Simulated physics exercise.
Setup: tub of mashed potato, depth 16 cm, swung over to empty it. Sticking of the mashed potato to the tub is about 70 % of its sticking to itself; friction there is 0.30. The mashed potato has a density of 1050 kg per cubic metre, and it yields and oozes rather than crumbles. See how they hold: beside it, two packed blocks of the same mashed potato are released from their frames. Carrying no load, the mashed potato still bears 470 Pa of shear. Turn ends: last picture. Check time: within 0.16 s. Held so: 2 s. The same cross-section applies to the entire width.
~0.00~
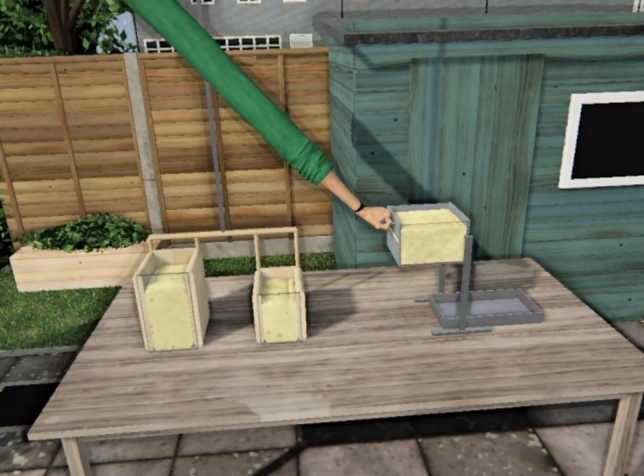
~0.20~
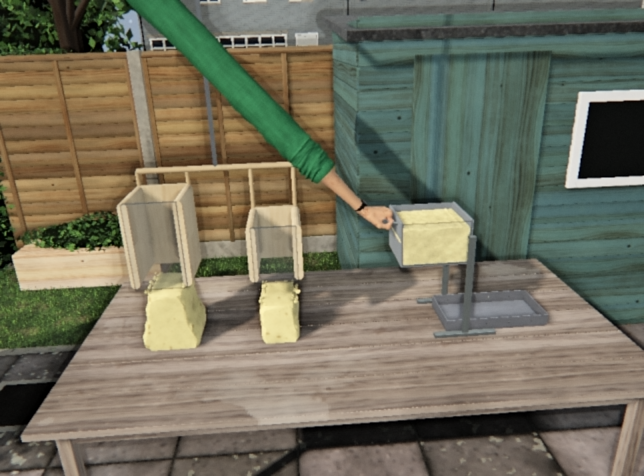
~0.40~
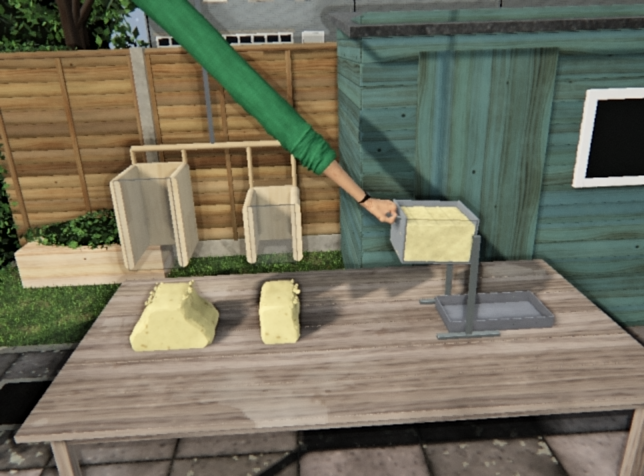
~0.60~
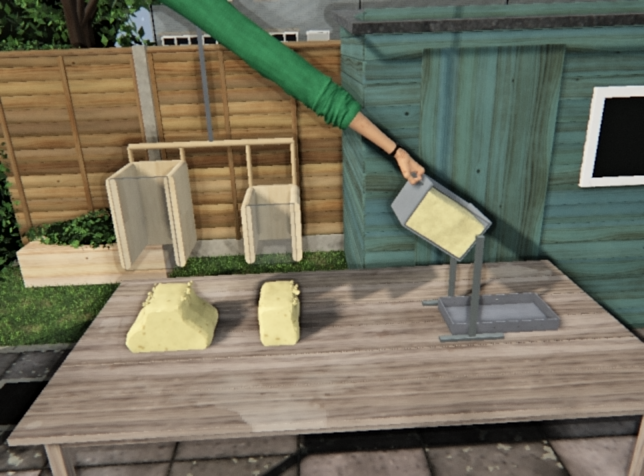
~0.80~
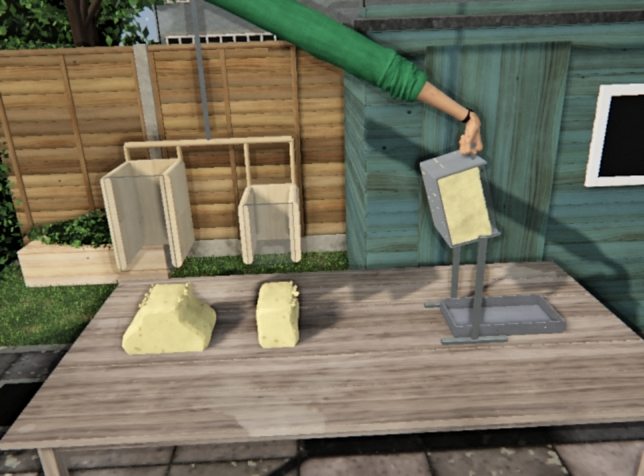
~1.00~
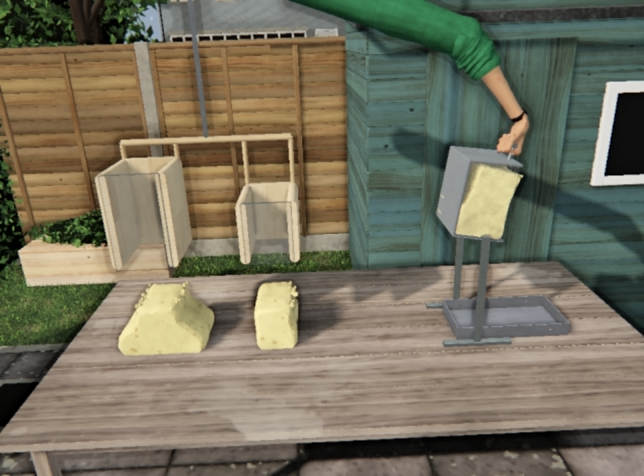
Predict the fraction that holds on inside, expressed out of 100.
Around 29 out of 100.
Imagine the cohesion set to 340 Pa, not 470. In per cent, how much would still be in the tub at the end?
That works out near 25 %.
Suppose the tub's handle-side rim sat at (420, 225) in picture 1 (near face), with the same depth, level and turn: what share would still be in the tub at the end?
In that case close to 45 %.
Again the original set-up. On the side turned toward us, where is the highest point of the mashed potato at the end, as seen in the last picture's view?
I'd say it peaks at roughly (487, 217) in the last picture.
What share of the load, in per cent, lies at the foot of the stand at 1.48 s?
Near 65 per cent has got down by that time.
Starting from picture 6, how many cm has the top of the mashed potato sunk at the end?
The top ends up some 16 cm below its level in the last picture.
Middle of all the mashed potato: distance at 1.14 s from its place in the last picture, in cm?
Distance: About 7 cm.
By 1.14 s, the tub is at 99 degrees and holds 63 %.
By 1.31 s, the tub is at 99 degrees and holds 31 %.
By 1.48 s, the tub is at 99 degrees and holds 29 %.
By 1.65 s, the tub is at 99 degrees and holds 29 %.
By 3.00 s, at the end, the tub is at 99 degrees and holds 29 %.
